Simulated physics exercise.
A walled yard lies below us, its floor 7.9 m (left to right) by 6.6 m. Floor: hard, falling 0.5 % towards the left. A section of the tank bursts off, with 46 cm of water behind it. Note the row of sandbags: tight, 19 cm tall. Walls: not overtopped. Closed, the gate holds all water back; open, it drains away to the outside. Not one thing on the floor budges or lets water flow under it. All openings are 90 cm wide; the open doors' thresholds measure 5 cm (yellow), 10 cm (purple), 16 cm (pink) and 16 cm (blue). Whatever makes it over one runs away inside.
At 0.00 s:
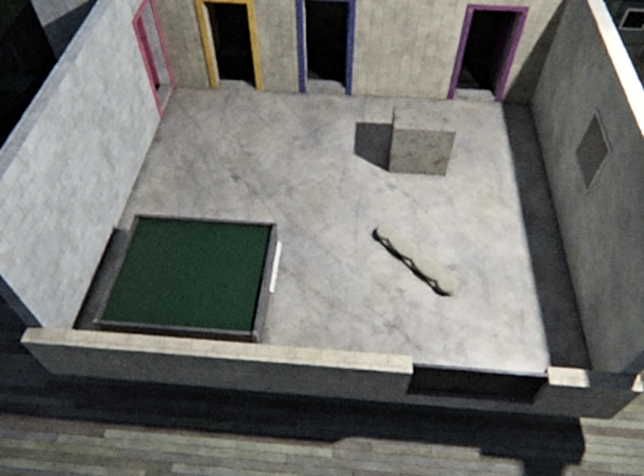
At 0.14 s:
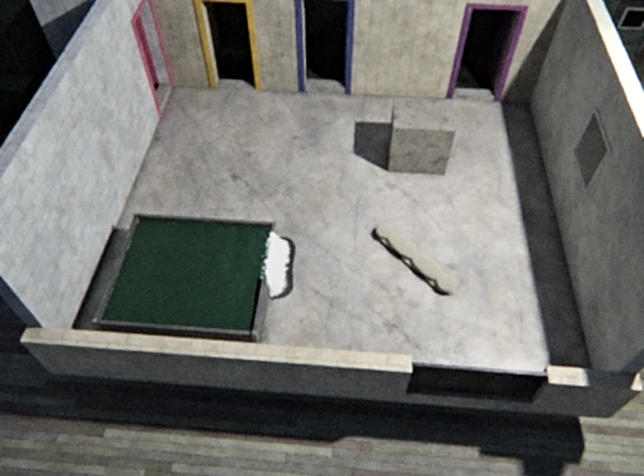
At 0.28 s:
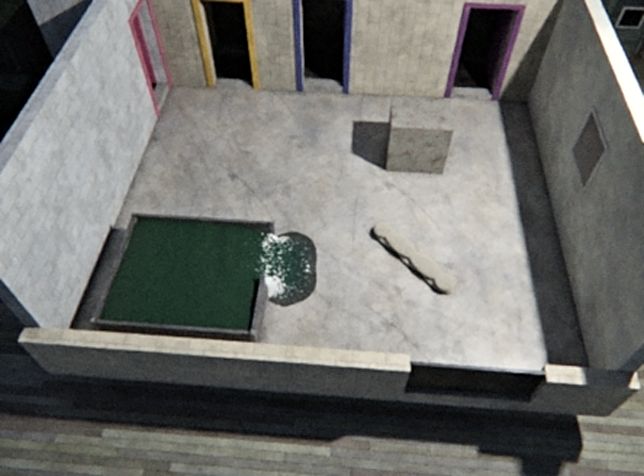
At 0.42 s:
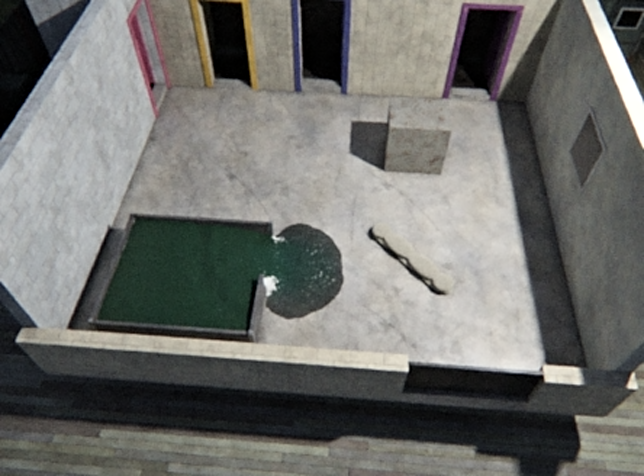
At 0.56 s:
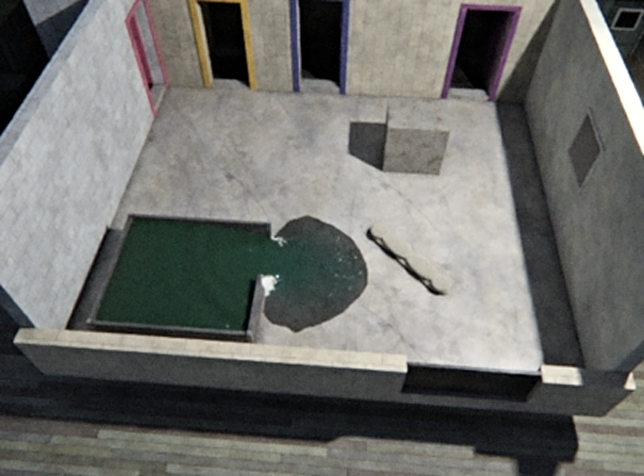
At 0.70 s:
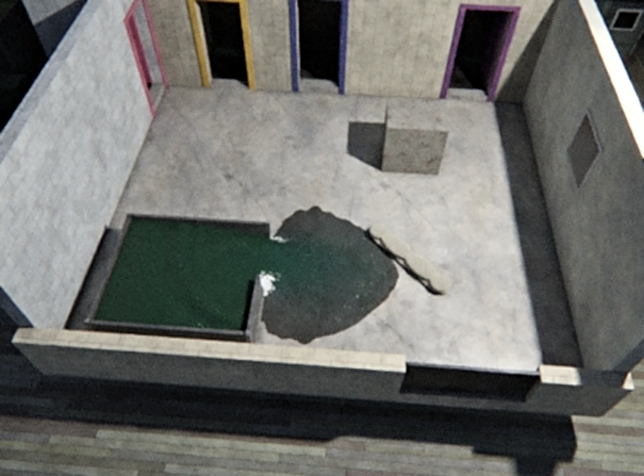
Green water bursts through the right side of a low rectangular tank in a walled yard, foaming at the gap, then spreads across the pale floor in a widening dark pool that reaches a row of sandbags.
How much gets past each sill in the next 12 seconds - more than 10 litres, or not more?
Outcome: At the yellow door the limit will hold; at the purple door the limit will hold; at the pink door the limit will hold; at the blue door the limit will hold.
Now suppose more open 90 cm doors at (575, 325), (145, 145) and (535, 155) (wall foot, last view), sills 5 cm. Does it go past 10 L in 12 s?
In turn: Beyond it, short of it, short of it.
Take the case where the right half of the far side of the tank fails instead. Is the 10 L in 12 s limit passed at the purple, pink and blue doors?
The purple door comes out less than that, the pink door less than that and the blue door less than that.
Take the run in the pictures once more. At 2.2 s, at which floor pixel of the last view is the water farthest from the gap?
Point: Roughly (552, 377).
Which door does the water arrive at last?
Pink.
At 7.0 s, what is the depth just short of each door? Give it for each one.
In cm: Yellow 1, purple 5, pink 0, blue 4.
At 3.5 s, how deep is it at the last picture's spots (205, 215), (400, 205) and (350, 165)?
0, 3, 1 cm.
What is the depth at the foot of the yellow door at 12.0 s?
3.5 cm.
After 1.4 s water covers 15 % of the floor and is deepest (26 cm) near (276, 259); yellow door not reached, purple door not reached, pink door not reached, blue door not reached.
After 2.2 s water covers 25 % of the floor and is deepest (26 cm) near (371, 240); yellow door not reached, purple door not reached, pink door not reached, blue door not reached.
After 3.5 s water covers 35 % of the floor and is deepest (24 cm) near (579, 390); yellow door not reached, purple door not reached, pink door not reached, blue door not reached.
After 7.0 s water covers 60 % of the floor and is deepest (12 cm) near (479, 383); yellow door not reached, purple door 5 cm at the sill, 0 L in, pink door not reached, blue door 4 cm at the sill, 0 L in.
After 12.0 s water covers 85 % of the floor and is deepest (8 cm) near (166, 87); yellow door 4 cm at the sill, 0 L in, purple door 7 cm at the sill, 0 L in, pink door 6 cm at the sill, 0 L in, blue door 5 cm at the sill, 0 L in.
